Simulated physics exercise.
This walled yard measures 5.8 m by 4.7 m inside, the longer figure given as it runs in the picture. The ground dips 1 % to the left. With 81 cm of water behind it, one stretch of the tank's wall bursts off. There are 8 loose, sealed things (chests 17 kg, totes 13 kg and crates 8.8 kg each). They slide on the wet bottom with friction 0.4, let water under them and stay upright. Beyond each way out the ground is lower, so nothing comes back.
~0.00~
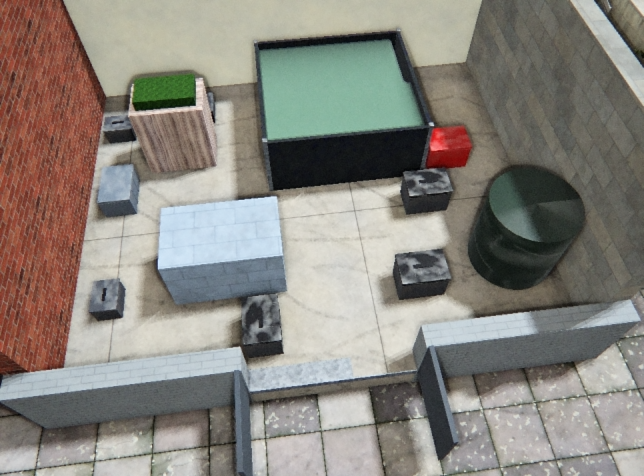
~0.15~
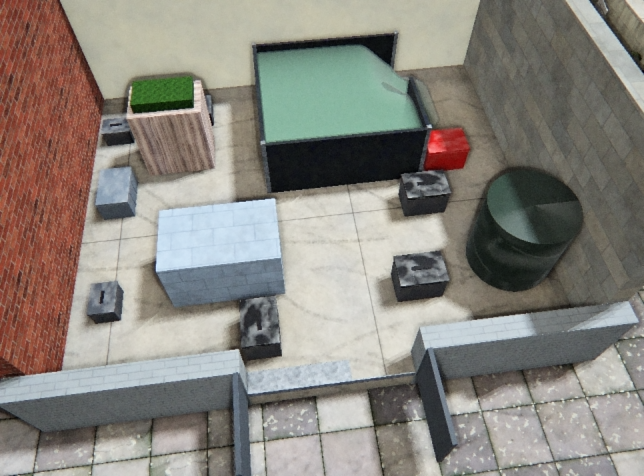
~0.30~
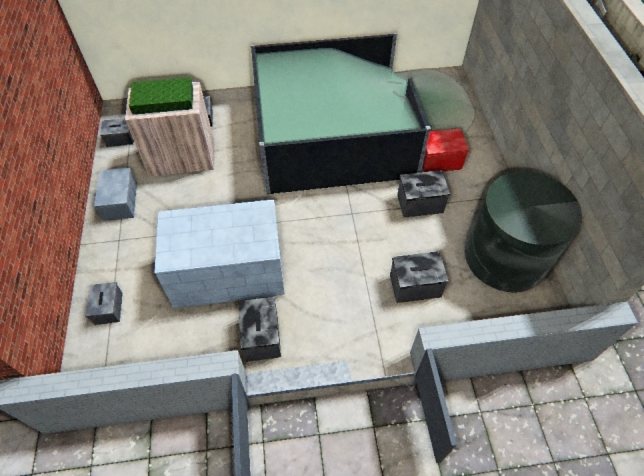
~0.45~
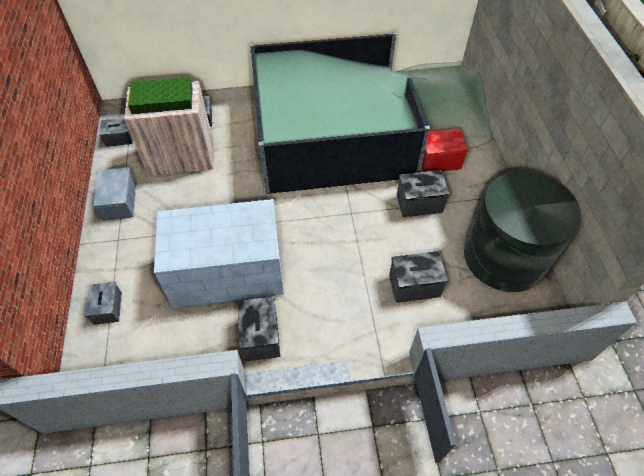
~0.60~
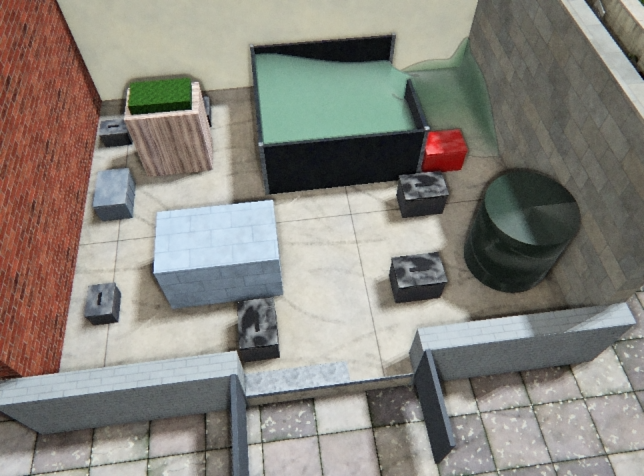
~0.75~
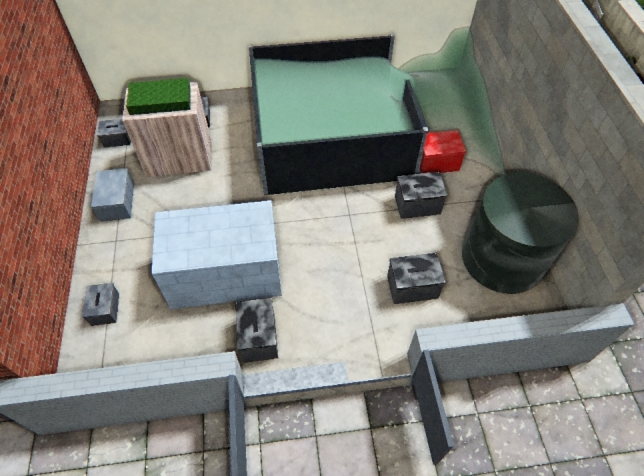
In a walled yard, the right side of a dark tank gave way and greenish water poured out behind the red chest, spreading along the right wall while the chest and blocks stayed put.
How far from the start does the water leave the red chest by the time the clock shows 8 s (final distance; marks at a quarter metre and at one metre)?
Red chest travels far.
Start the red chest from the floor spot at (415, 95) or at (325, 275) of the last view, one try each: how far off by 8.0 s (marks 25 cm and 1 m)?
In turn: It travels far; it travels far.
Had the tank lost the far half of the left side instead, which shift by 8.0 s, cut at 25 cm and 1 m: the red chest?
Then the red chest moves a short way.
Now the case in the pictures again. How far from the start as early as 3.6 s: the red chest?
About 250 cm.
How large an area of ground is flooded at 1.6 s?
Roughly 8.0 m2.
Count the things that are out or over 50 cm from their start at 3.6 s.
4 of them.
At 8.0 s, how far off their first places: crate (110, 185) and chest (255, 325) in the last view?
In turn: 150 cm, 20 cm.
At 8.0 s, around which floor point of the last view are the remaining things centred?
Around (163, 214).
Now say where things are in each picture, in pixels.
The first frame shows the red chest at (448, 138), on the bottom; water covers 3.8 m2; 0 of 8 have shifted.
The second frame shows the red chest at (446, 140), on the bottom; water covers 4.4 m2; 0 of 8 have shifted.
The third frame shows the red chest at (445, 141), on the bottom; 5.4 m2 under water; 0 of 8 have shifted.
The fourth frame shows the red chest at (444, 141), on the bottom; water covers 5.8 m2; 0 of 8 have shifted.
The fifth frame shows the red chest at (444, 142), on the bottom; water covers 5.9 m2; 0 of 8 have shifted.
The sixth frame shows the red chest at (443, 142), on the bottom; 6.0 m2 under water; 0 of 8 have shifted.
After 1.6 s the red chest is near (438, 141), 0.1 m from its start, afloat; 0 of 8 are out; 1 afloat.
After 3.6 s the red chest is near (301, 254), 2.6 m from its start, aground; 1 of 8 are out; 0 afloat.
After 5.6 s the red chest has gone out; 2 of 8 are out; 3 afloat.
After 8.0 s the red chest has gone out; 2 of 8 are out; 4 afloat.
